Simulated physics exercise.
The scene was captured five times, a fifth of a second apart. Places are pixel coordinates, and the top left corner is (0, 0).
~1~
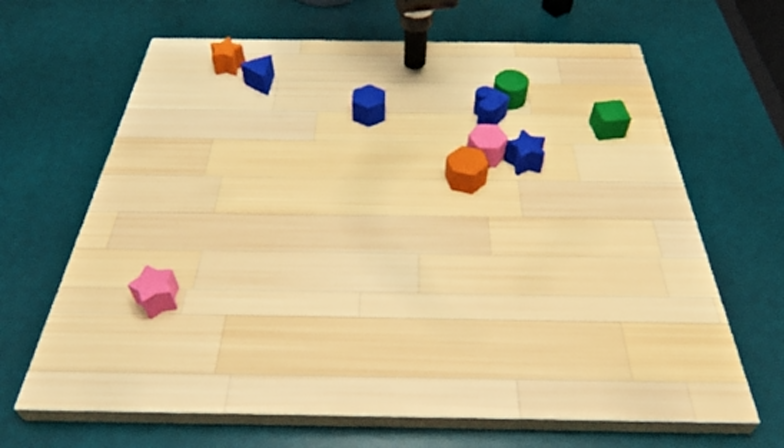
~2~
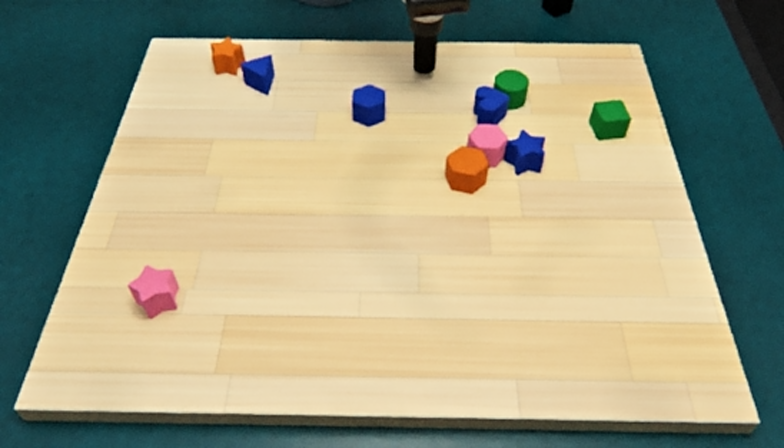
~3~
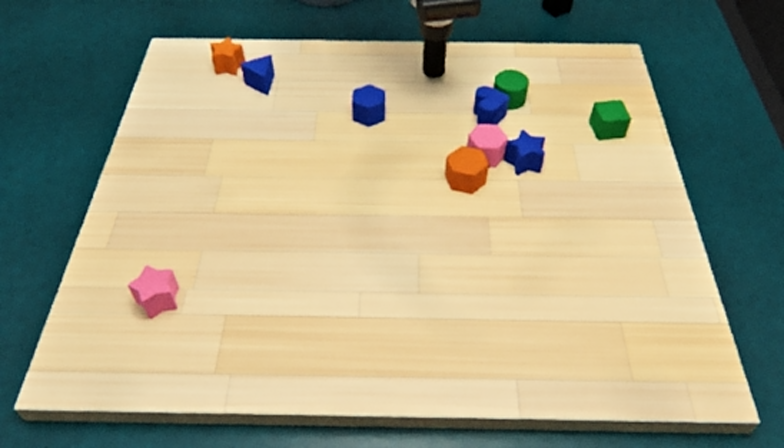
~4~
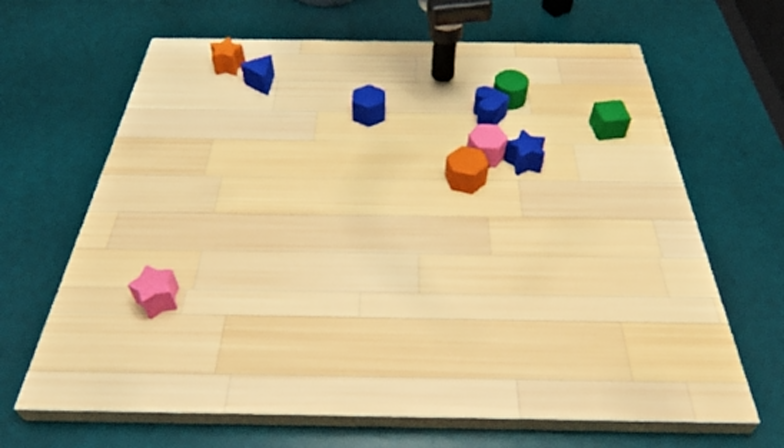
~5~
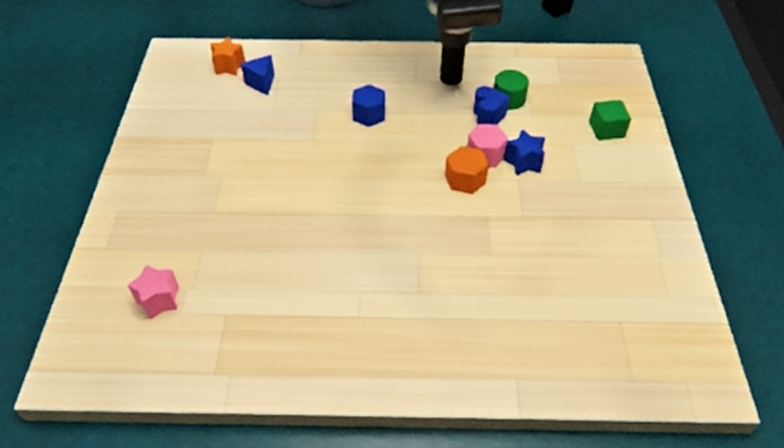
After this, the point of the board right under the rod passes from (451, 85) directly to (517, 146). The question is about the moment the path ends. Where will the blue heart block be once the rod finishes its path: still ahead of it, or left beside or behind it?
The rod will still be pushing it.
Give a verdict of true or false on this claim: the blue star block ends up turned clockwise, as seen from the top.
That statement is accurate.
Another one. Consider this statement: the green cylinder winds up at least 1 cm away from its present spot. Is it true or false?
Verdict: False.
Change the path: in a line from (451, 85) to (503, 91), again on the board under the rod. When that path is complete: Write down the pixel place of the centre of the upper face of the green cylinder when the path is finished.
Its top face will be centred at roughly (529, 85).
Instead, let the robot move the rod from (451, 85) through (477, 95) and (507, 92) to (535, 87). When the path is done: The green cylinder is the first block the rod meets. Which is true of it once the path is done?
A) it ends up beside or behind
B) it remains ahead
Letter A.
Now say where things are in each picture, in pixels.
Lower end of the rod at (415, 63), tops of blocks, pink six-sided block at (488, 135), blue heart block at (491, 97), green cylinder at (512, 79), blue star block at (528, 143), in the first frame.
Rod at (424, 67), blocks as before, in the second frame.
Rod at (434, 71), blocks as before, in the third frame.
Rod at (443, 75), blocks as before, in the fourth frame.
Rod at (451, 78), pink six-sided block at (488, 135), blue heart block at (491, 97), green cylinder at (512, 79), blue star block at (528, 143), in the fifth frame.
The first path, step by step. One third of the way, rod at (473, 99); blue heart block at (497, 102).
Two thirds of the way, rod at (495, 118); blue heart block at (521, 122); blue star block at (532, 148), turned 15° clockwise.
At the end, rod at (518, 140); pink six-sided block not moved; blue heart block at (552, 139), turned 30° anticlockwise; green cylinder not moved; blue star block at (545, 161), turned 80° clockwise.
